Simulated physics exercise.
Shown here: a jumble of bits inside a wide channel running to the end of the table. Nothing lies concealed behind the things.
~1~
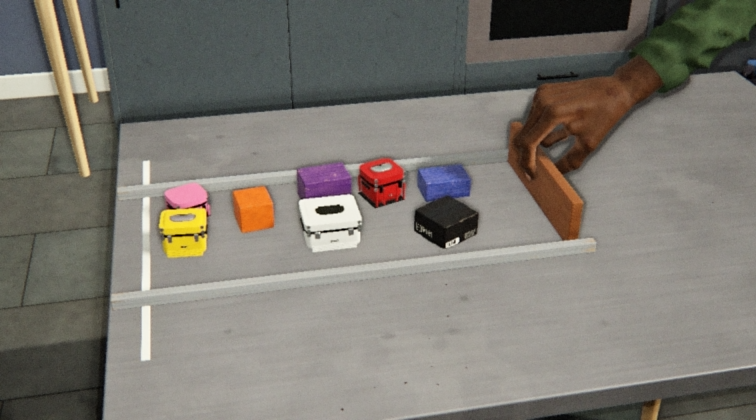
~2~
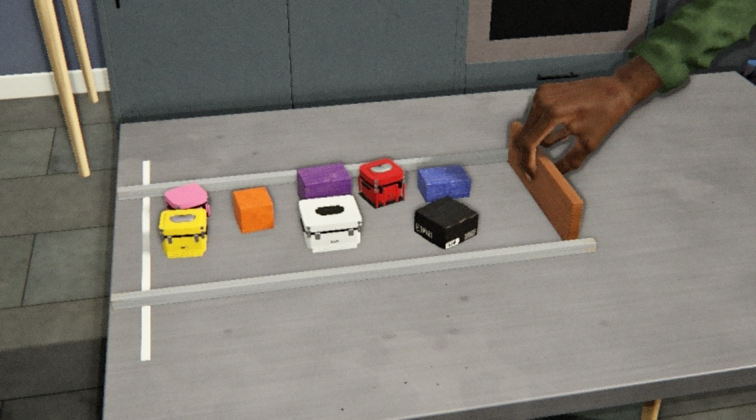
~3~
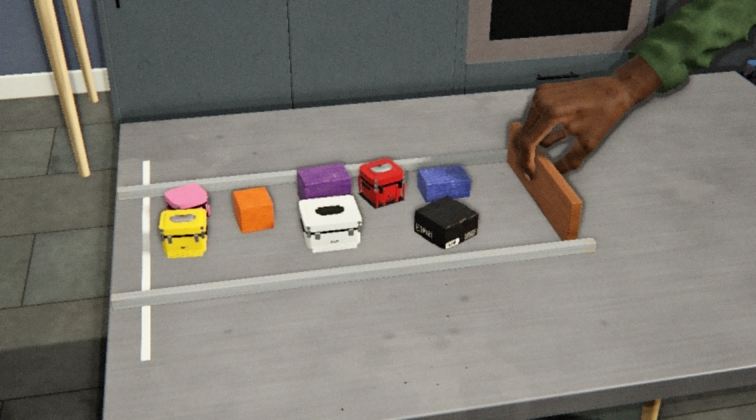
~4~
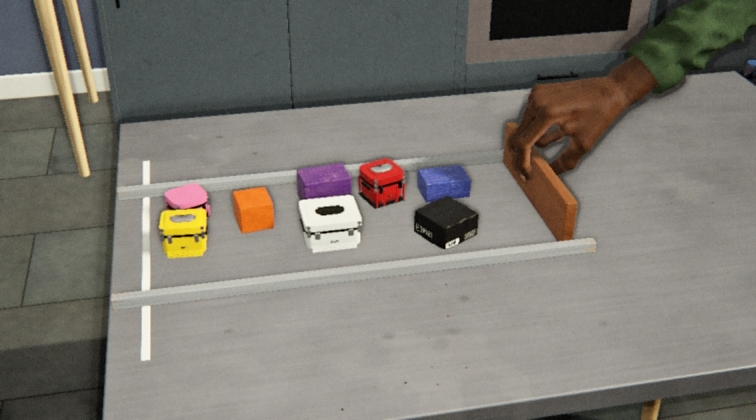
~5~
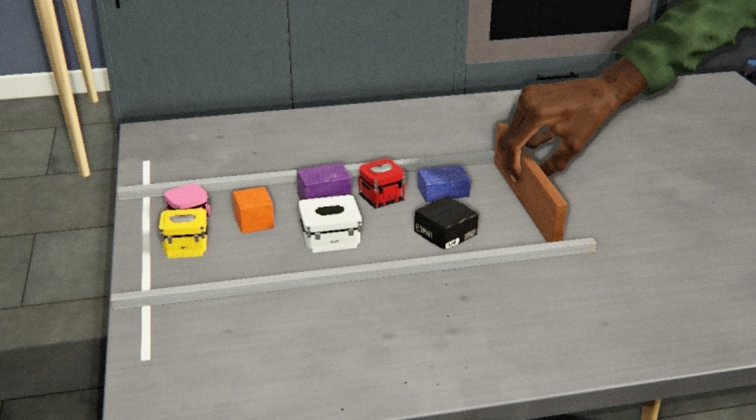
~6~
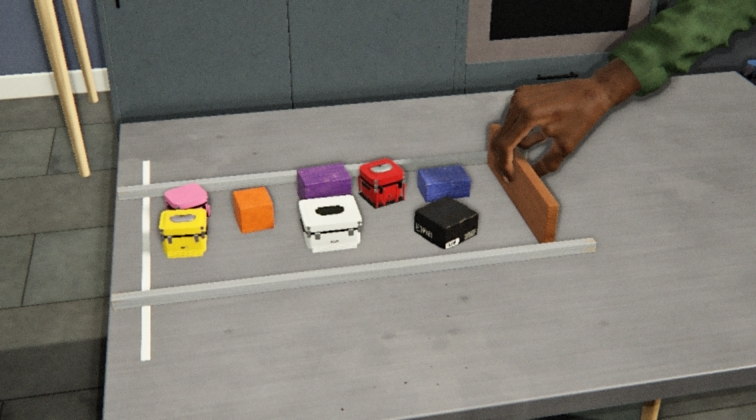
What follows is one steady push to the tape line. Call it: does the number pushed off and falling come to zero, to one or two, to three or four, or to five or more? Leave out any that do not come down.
It comes to five or more.
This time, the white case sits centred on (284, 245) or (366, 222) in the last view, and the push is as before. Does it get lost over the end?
At the first spot it drops over the edge, and at the second it drops over the edge.
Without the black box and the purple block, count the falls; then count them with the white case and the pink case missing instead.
4 for the first case, 4 for the second.
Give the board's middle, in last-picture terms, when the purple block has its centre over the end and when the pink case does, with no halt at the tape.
Purple block: (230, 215); pink case: (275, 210).
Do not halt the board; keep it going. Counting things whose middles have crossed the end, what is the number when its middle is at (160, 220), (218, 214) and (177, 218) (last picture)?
5, 3 and 5.
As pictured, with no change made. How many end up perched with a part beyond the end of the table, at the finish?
That adds up to 3.
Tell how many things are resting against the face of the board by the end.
3 of them.
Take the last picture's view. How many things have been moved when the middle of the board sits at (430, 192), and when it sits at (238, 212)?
I get 4 at the one place and 8 at the other.
Soon after, none off yet; yellow case at rest near (185, 233); pink case at rest near (187, 205); orange block moved about its own width near (232, 215).
At rest, the number that fall off is five or more; fallen, red case, purple block, white case, pink case and yellow case.
